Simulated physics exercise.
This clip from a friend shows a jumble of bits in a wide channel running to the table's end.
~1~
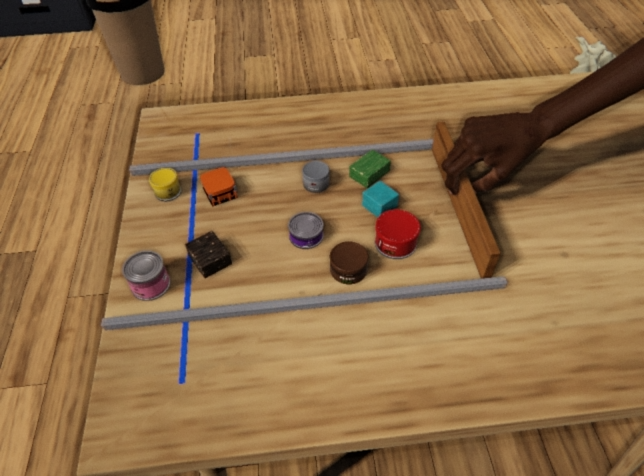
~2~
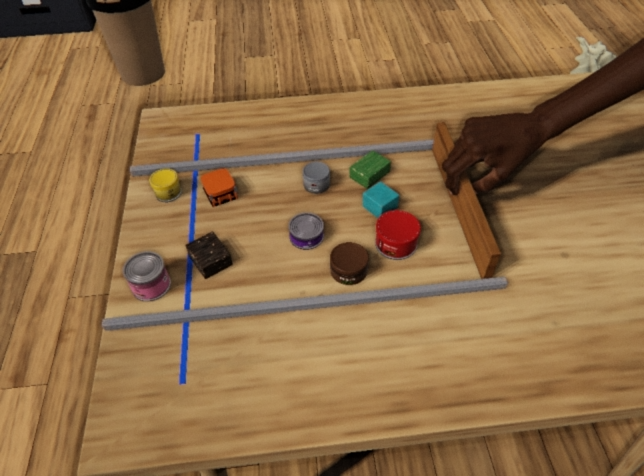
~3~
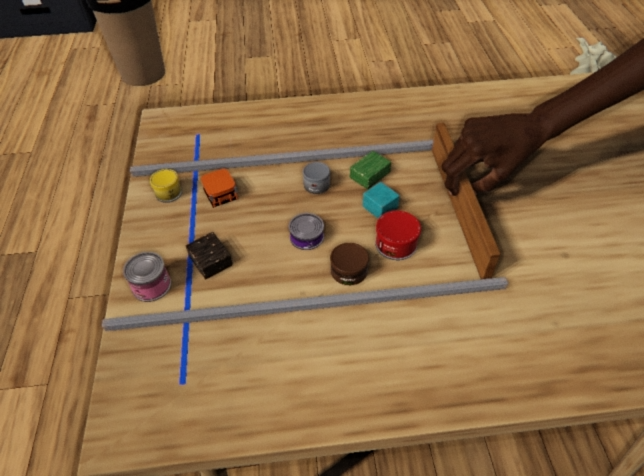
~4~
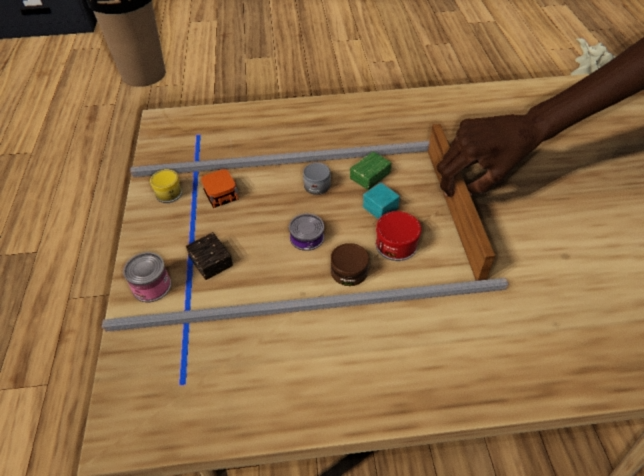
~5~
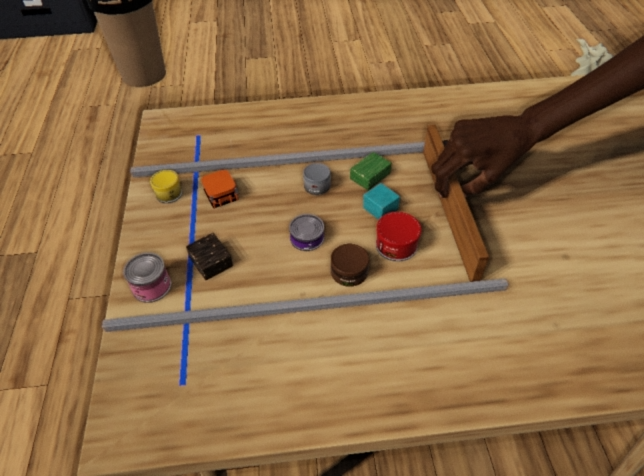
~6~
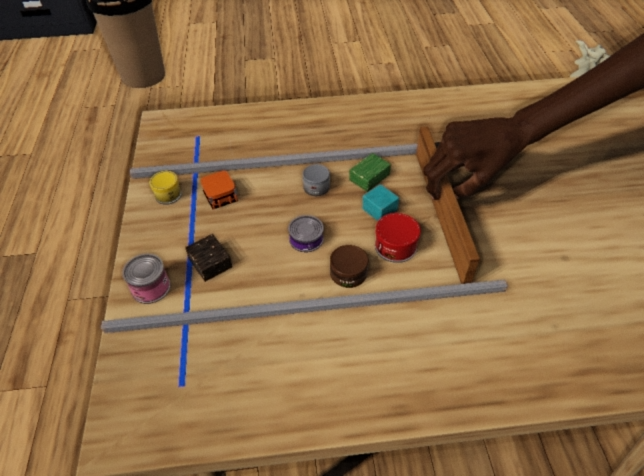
A dark-skinned hand reaches in from the right to grip a wooden board on a light wood table, seen from above at an angle, with a plank floor around it. Between two grey rails sit a red tub, teal and green blocks, brown, purple and grey pots, an orange case and black block, with pink and yellow containers left of a blue tape line. The hand slides the board slightly left while the other things stay still.
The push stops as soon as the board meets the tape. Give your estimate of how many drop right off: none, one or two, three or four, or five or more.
Lost one or two.
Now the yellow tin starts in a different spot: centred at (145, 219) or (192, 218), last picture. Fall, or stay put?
In the two tries the yellow tin is not knocked off and is not knocked off, in that order.
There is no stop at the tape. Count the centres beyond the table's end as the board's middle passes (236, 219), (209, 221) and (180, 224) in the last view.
Result per place: 0; 0; 2.
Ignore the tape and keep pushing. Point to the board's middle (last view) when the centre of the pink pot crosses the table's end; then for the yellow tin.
The middle is at (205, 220) when it's the pink pot, and at (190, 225) when it's the yellow tin.
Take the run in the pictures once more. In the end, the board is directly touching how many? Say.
It's 4.
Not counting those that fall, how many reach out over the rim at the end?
As for overhanging, the count is 2.
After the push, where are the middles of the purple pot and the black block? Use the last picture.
Final positions - purple pot around (151, 239), black block around (126, 271).
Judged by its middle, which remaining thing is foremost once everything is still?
The yellow tin.
Early on, none off yet; pink pot at rest near (147, 279); yellow tin at rest near (166, 188); black block at rest near (209, 257).
A while later, none off yet; pink pot travelled a little near (131, 283); yellow tin moving near (160, 189); black block travelled about its own width near (166, 267).
Finally, the number that fall off is one or two; lost, pink pot.
